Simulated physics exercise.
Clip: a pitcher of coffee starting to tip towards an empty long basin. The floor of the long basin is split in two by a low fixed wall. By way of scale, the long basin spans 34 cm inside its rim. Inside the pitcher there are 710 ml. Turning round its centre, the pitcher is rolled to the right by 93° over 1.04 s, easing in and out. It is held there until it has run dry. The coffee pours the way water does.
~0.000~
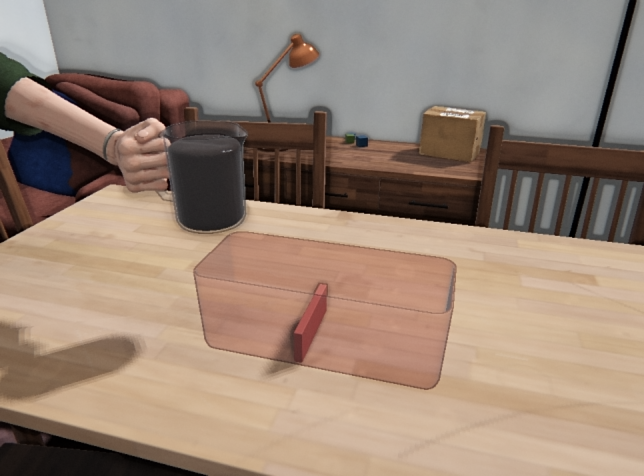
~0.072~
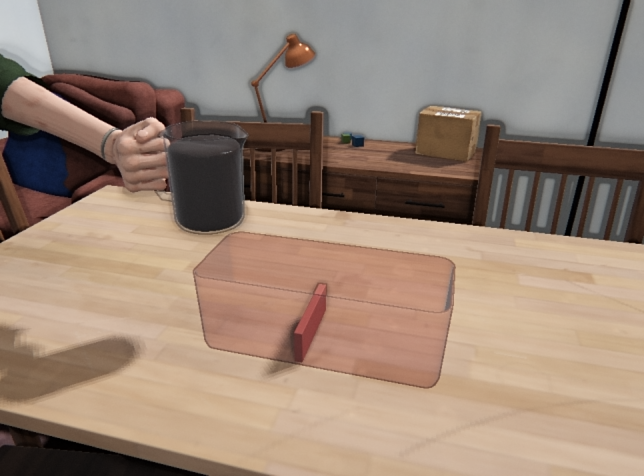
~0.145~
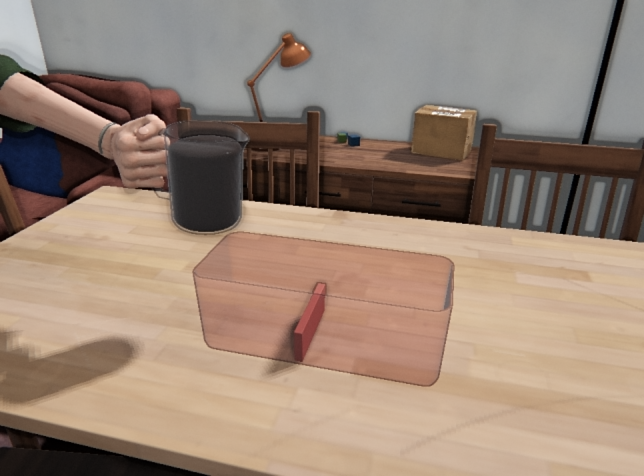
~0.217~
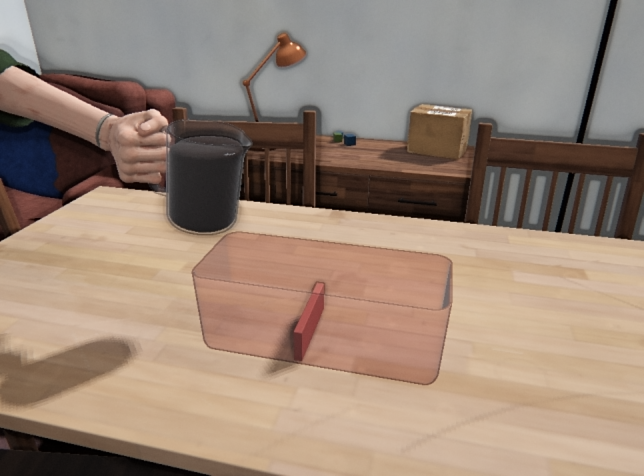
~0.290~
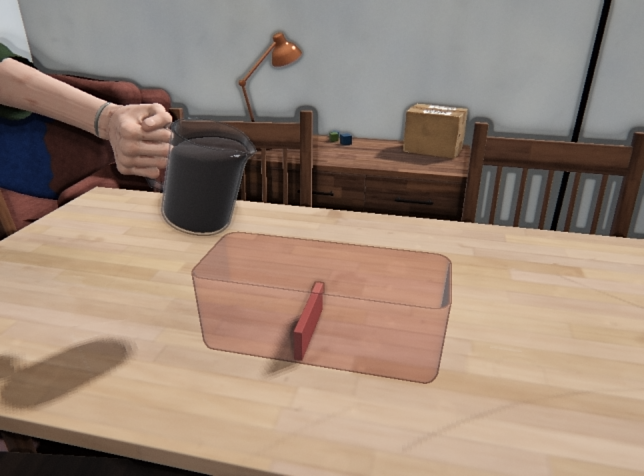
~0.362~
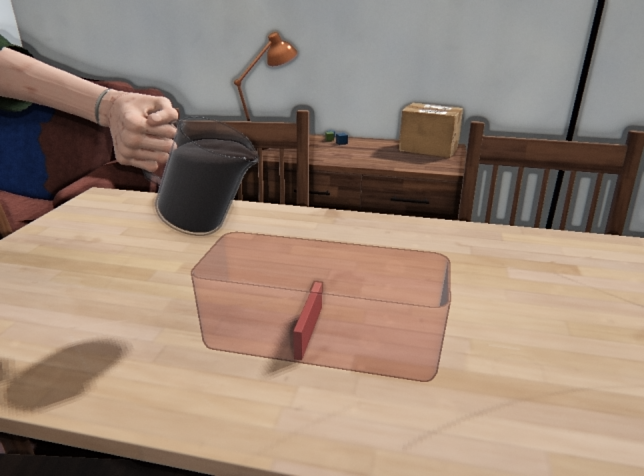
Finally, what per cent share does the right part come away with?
Roughly 57 per cent.
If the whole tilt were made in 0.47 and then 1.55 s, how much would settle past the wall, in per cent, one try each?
60 then 55 %.
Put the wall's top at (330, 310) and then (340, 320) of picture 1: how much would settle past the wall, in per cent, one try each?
The first try gives 5 percent and the second 5 percent.
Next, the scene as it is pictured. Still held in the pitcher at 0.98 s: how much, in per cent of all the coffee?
I'd estimate some 38 per cent.
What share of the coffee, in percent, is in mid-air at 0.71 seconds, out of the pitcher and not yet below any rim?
Roughly 14 %.
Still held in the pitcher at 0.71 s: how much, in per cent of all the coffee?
I'd put it near 78 percent.
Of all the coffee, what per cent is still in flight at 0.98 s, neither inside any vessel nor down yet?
Around 16 percent of the liquid.
By 0.71 s the tilt is 72° and 78 per cent is still to pour, 3 is left of the wall and 6 right of it.
By 0.98 s the tilt is 92° and 38 per cent is still to pour, 14 is left of the wall and 33 right of it.
By 1.25 s the tilt is 93° and 13 per cent is still to pour, 26 is left of the wall and 56 right of it.
By 1.54 s the tilt is 93° and 4 per cent is still to pour, 37 is left of the wall and 57 right of it.
At rest 41 per cent lies left of the wall, 57 right of it and 0 outside.
